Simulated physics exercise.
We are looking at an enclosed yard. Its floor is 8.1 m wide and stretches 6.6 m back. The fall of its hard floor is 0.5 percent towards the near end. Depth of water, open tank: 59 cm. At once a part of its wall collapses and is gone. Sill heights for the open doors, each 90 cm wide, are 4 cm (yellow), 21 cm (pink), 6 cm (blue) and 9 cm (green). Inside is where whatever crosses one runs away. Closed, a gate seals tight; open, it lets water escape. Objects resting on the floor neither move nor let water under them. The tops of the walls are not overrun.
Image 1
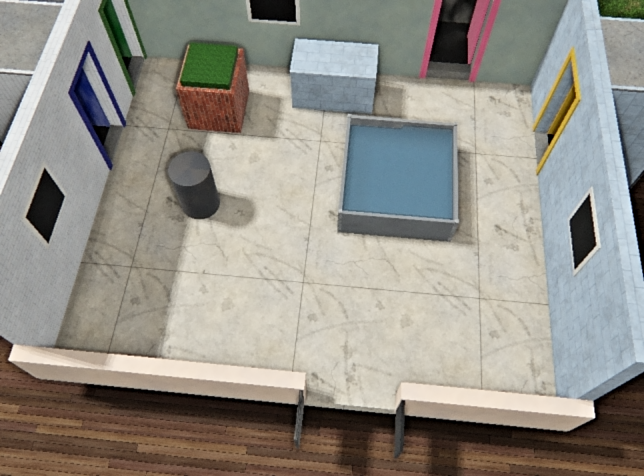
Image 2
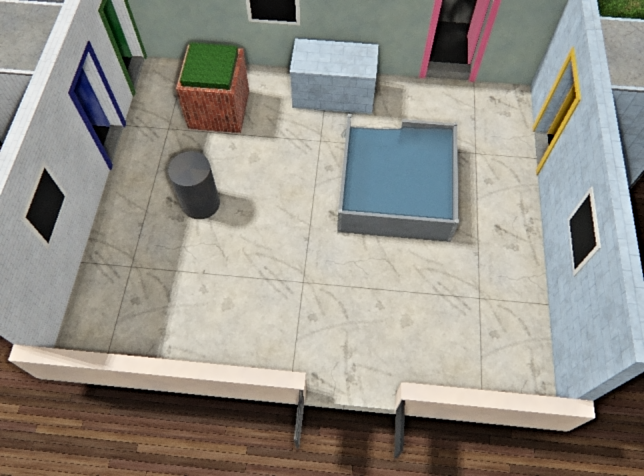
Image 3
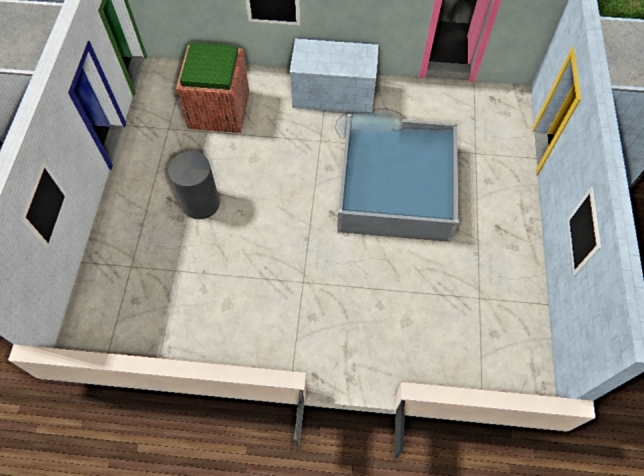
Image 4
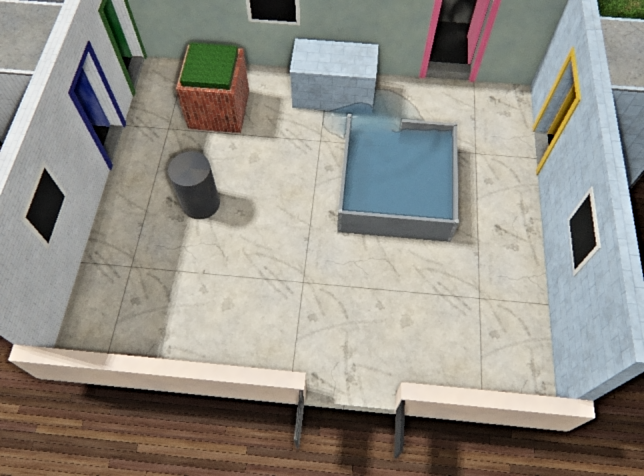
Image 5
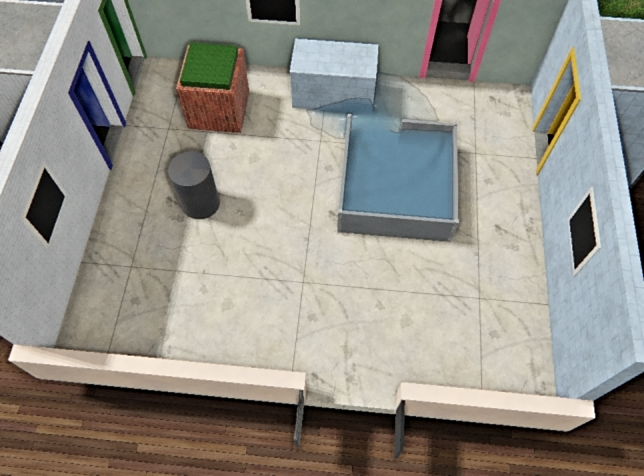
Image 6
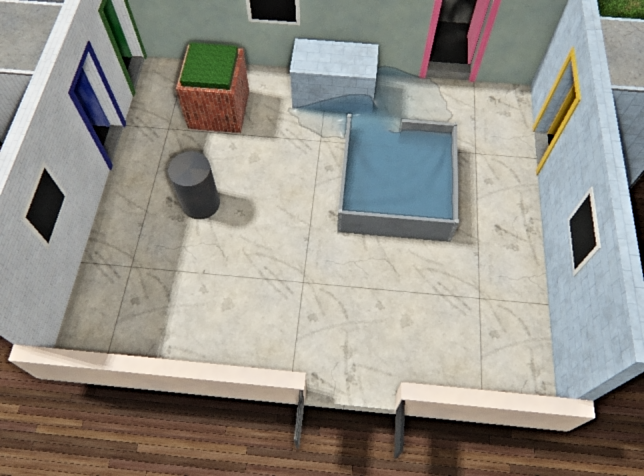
Water pours through a gap in the tank's far side and spreads across the floor.
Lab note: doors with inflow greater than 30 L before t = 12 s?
Yellow door greater, pink door not greater, blue door not greater, green door not greater.
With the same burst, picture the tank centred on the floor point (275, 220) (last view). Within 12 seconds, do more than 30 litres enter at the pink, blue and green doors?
Lab note: Pink door limit not exceeded; blue door limit exceeded; green door limit exceeded.
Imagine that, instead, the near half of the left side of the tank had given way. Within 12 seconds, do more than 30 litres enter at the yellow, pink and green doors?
Then yellow would come out on the low side, pink on the low side and green on the low side.
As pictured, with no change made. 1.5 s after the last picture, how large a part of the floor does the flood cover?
Near 20 per cent is wet.
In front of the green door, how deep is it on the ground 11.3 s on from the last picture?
4.5 cm.
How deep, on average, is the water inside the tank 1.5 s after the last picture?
It averages close to 34 centimetres.
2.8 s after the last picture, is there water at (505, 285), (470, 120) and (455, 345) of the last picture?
First spot not yet wet, second submerged, third not yet wet.
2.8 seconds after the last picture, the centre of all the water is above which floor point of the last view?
(371, 155).
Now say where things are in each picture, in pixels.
In the first frame, the open tank at (400, 169) is whole and still, 59 cm deep.
In the second frame, the front is at a hidden place, 0.5 m from the gap on the open tank's far side; 0.2 m2 of floor is under water; 59 cm left at the back of the open tank.
In the third frame, water pours out on the open tank's far side and has run 0.8 m, to (397, 116); typically 10 cm deep outside, 59 cm at the open tank's back.
In the fourth frame, the front is at (389, 94), 1.3 m from the gap on the open tank's far side; 1.4 m2 of floor is under water; 59 cm left at the back of the open tank.
In the fifth frame, water pours out on the open tank's far side and has run 1.7 m, to (393, 76); typically 6 cm deep outside, 59 cm at the open tank's back.
In the sixth frame, water pours out on the open tank's far side and has run 1.9 m, to (422, 79); typically 6 cm deep outside, 54 cm at the open tank's back.
Then, 0.7 s after the last picture water covers 10 % of the floor and is deepest (48 cm) near (364, 118); yellow door not reached, pink door 17 cm at the sill, 0 L in, blue door not reached, green door not reached.
Then, 1.5 s after the last picture water covers 20 % of the floor and is deepest (37 cm) near (364, 118); yellow door not reached, pink door 19 cm at the sill, 0 L in, blue door not reached, green door not reached.
Then, 2.8 s after the last picture water covers 35 % of the floor and is deepest (27 cm) near (364, 118); yellow door 10 cm at the sill, 11 L in, pink door 13 cm at the sill, 0 L in, blue door not reached, green door 4 cm at the sill, 0 L in.
Then, 6.3 s after the last picture water covers 80 % of the floor and is deepest (14 cm) near (364, 118); yellow door 7 cm at the sill, 56 L in, pink door 8 cm at the sill, 1 L in, blue door 8 cm at the sill, 4 L in, green door 8 cm at the sill, 5 L in.
Then, 11.3 s after the last picture water covers 95 % of the floor and is deepest (8 cm) near (480, 402); yellow door 5 cm at the sill, 74 L in, pink door 4 cm at the sill, 1 L in, blue door 4 cm at the sill, 6 L in, green door 4 cm at the sill, 6 L in.
